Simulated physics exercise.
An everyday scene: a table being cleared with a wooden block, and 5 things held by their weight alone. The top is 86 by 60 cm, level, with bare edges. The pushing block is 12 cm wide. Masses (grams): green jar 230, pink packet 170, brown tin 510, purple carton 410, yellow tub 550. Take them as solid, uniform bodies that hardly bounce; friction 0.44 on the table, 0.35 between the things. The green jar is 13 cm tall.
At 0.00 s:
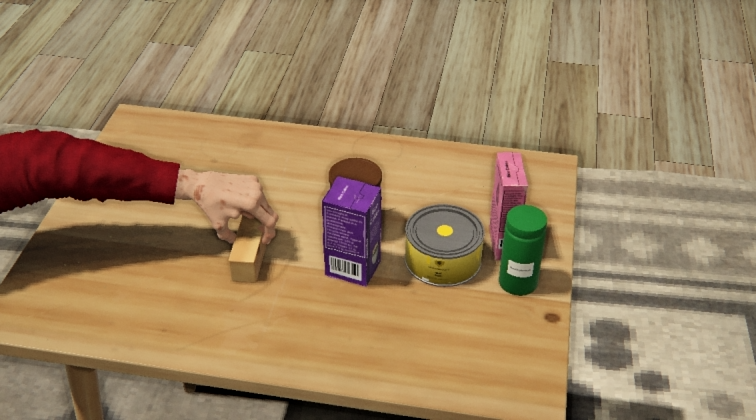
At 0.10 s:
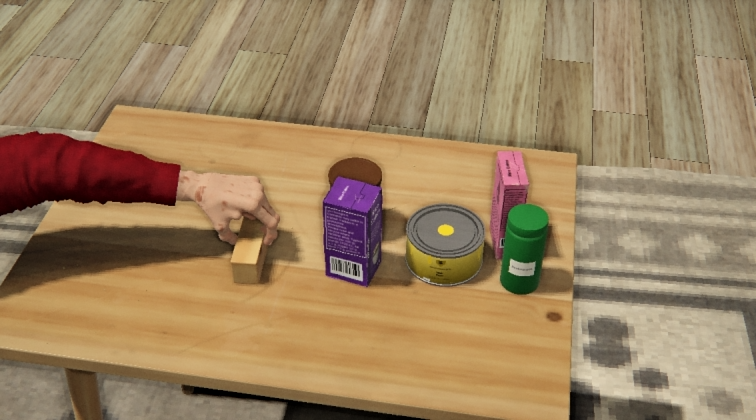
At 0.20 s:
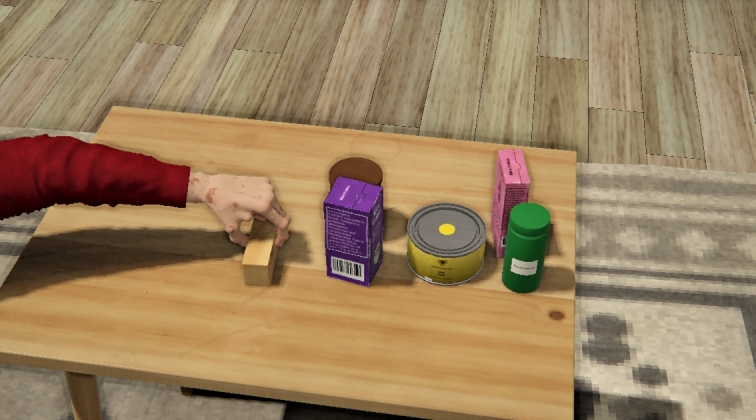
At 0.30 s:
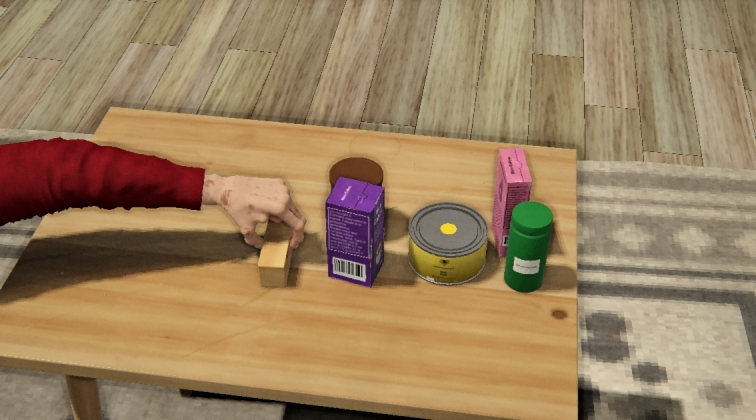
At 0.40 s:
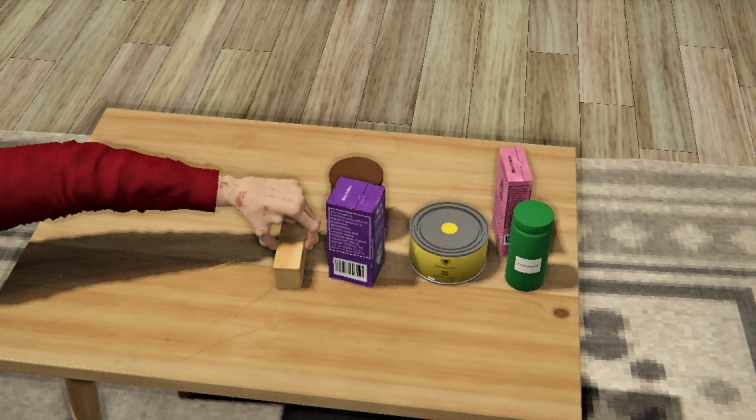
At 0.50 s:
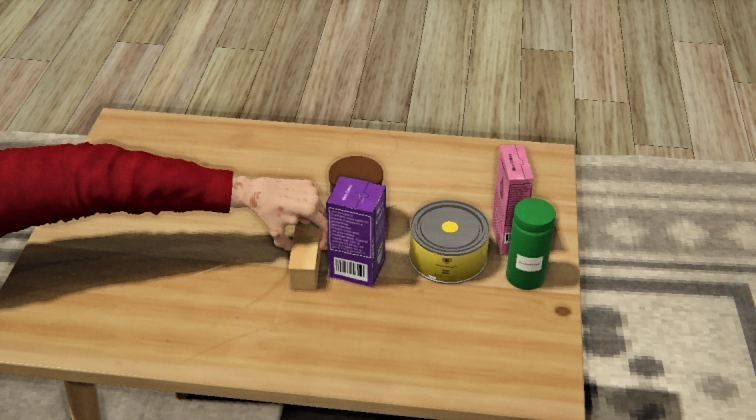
A light wooden table stands on a grey patterned rug over a plank floor, seen from above at an angle. A hand in a red sleeve holds a small wooden block at left, with a purple carton and brown tin near the middle, a yellow tub beside them, and a pink packet behind a green jar at right. The hand slides the block rightward, close to the carton, while the view shifts very slightly.
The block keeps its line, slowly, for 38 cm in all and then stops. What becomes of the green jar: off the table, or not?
The green jar drops to the floor.
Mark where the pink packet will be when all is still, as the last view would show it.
Around (561, 186).
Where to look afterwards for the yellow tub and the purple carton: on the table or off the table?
The yellow tub ends off the table; the purple carton is still on the table.
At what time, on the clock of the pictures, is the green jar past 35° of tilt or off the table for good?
Near 1.4 s.
By 1.40 s, block slid 28 cm; green jar now off the table; purple carton 18 cm from its spot; yellow tub 13 cm from its spot.
By 1.90 s, block slid 38 cm; yellow tub now off the table; purple carton 27 cm from its spot; pink packet 9 cm from its spot.
When it is over (2.4 s), off the table, green jar and yellow tub; not toppled but over 4 cm from the start, pink packet and purple carton; brown tin within 4 cm of the start.
